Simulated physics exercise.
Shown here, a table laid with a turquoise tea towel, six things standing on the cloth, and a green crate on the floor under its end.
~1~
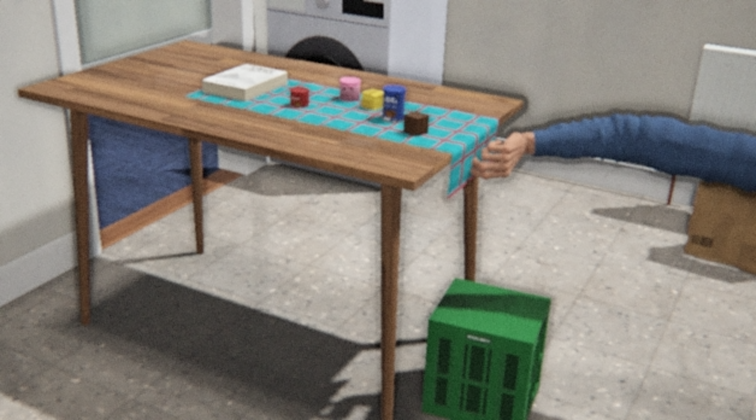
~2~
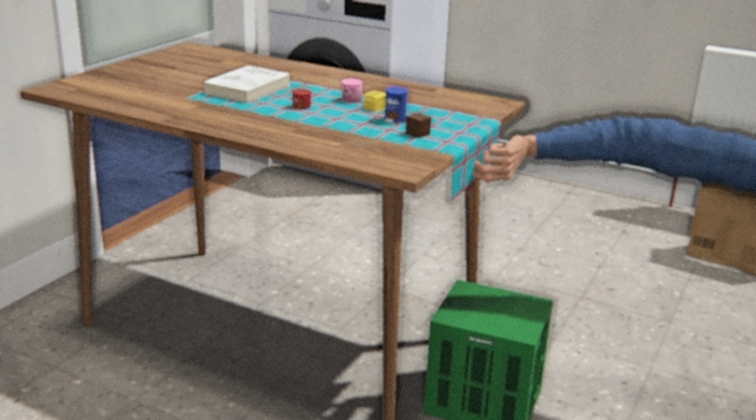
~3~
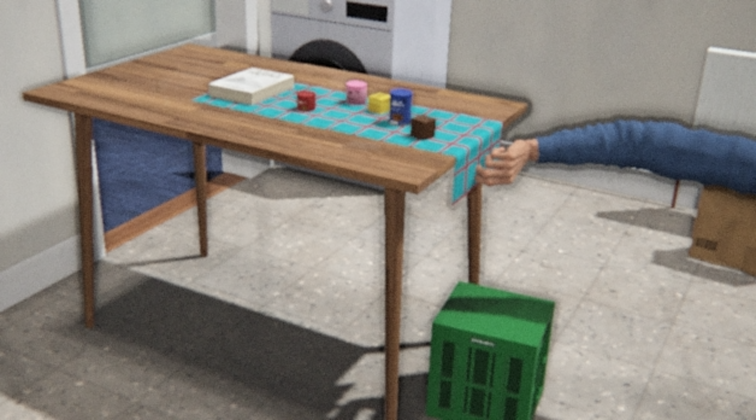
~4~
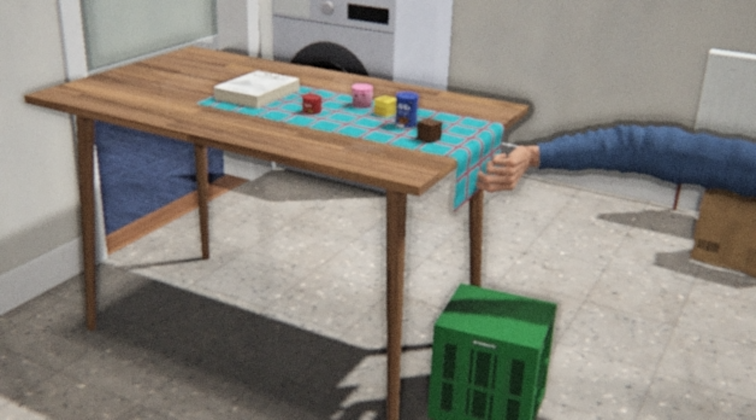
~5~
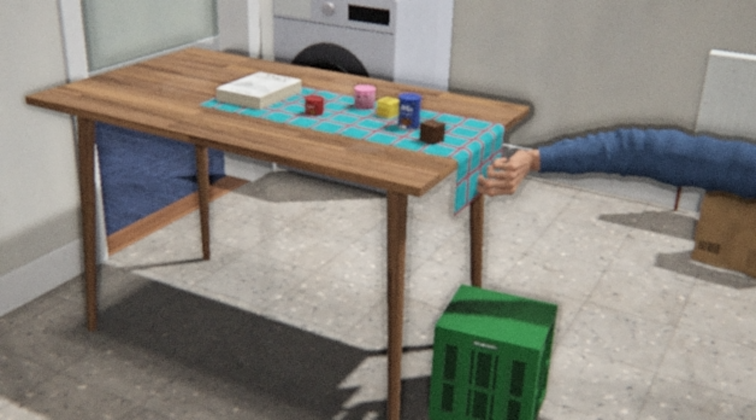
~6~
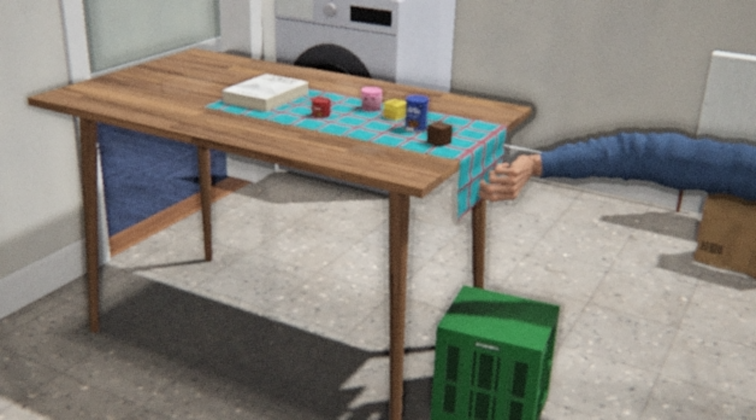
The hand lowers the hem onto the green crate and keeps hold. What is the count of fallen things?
Over the edge go three.
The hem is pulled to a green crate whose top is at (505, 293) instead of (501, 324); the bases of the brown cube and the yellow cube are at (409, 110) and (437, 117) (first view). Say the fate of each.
The brown cube is carried off; the yellow cube goes over.
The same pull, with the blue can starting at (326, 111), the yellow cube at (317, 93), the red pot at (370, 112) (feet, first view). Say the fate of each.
The blue can holds on, the yellow cube holds on, the red pot tumbles off.
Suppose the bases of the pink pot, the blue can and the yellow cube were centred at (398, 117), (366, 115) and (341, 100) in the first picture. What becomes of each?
The pink pot tumbles off, the blue can comes down, the yellow cube keeps its place on top.
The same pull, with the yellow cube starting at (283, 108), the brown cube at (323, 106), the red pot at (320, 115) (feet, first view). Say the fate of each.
The yellow cube keeps its place on top, the brown cube does not fall, the red pot does not fall.
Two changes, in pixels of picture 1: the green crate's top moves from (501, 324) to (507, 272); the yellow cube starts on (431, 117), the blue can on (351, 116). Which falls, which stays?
The yellow cube drops off, the blue can holds on.
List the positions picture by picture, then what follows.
In the first frame, hem (448, 199); brown cube (417, 115); blue can (395, 88); yellow cube (374, 92); pink pot (350, 80); red pot (300, 89); top of the crate (501, 324).
In the second frame, hem (450, 201); brown cube (419, 116).
In the third frame, hem (452, 205); blue can (401, 92).
In the fourth frame, hem (454, 212); yellow cube (386, 99); top of the crate (507, 329).
In the fifth frame, hem (454, 216); pink pot (365, 88).
In the sixth frame, hem (458, 222); brown cube (440, 125); blue can (417, 98); yellow cube (395, 102); pink pot (372, 90); red pot (321, 100).
Soon after, hem near (477, 268); brown cube gone.
After that, hem on the crate; brown cube, blue can and yellow cube gone.
In the end, hem on the crate; brown cube, blue can and yellow cube gone. The table loses three.
